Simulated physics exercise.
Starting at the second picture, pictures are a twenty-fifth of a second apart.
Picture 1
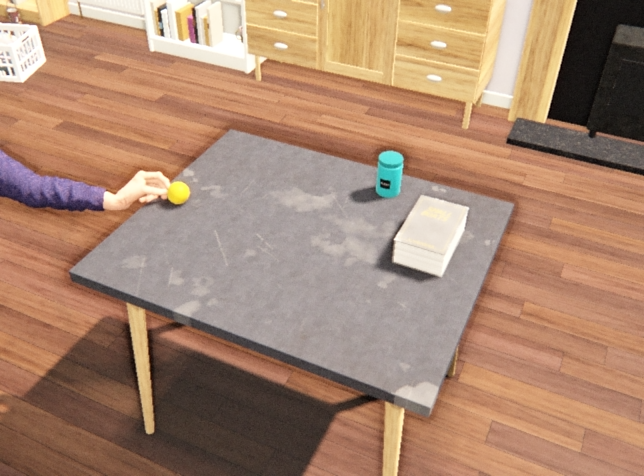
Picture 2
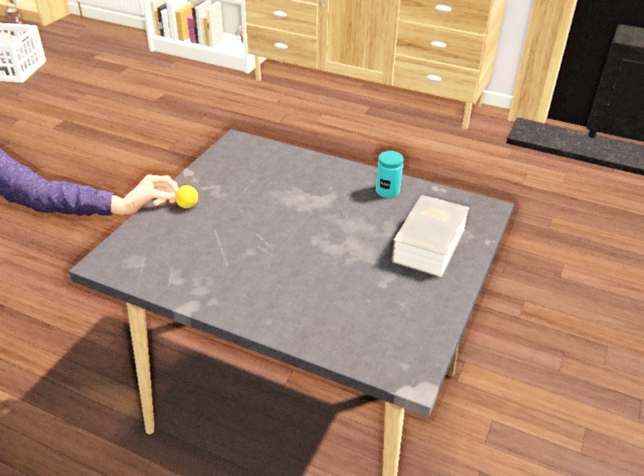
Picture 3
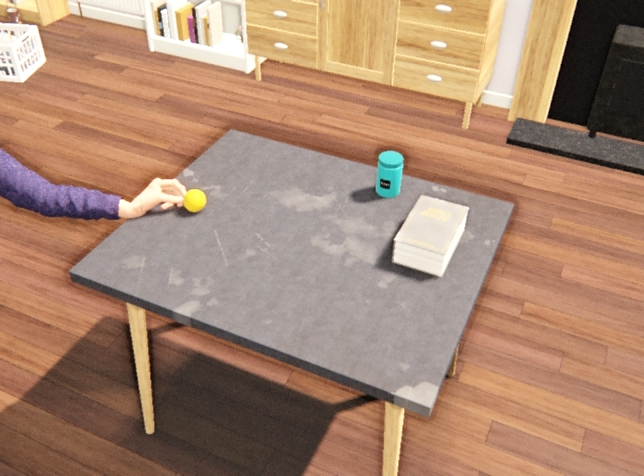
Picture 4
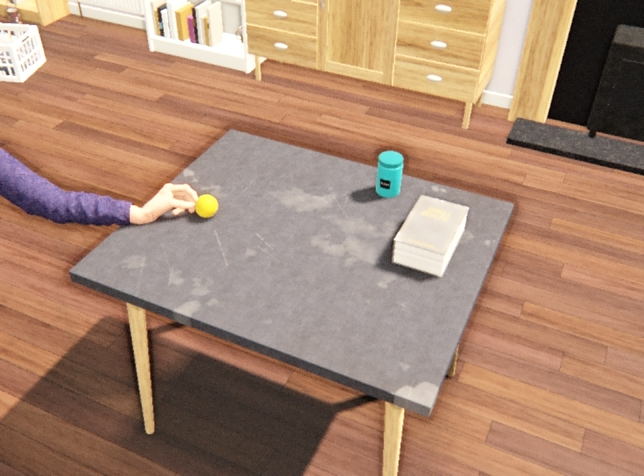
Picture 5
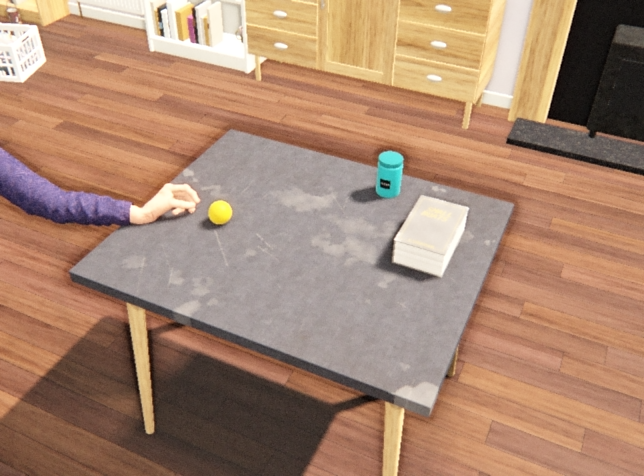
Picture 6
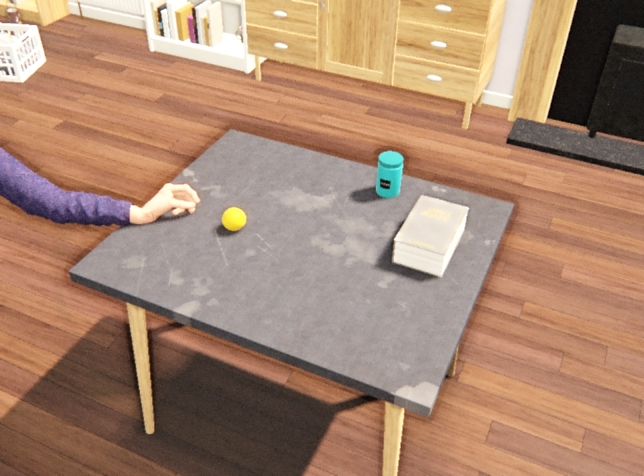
On a dark grey table, a hand in a purple sleeve pushed a yellow lemon to the right, then let go, and the lemon rolled a short way farther toward the viewer's right.
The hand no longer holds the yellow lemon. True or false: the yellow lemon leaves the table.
True.
Then, 0.20 s on from there, yellow lemon shifted well along near (304, 252).
Then, 0.50 s on from there, yellow lemon shifted well along near (413, 304).
Then, 0.80 s on from there, yellow lemon now off the table.
Then, 1.10 s on from there, things are still on the move.
In the end, off the table, yellow lemon.
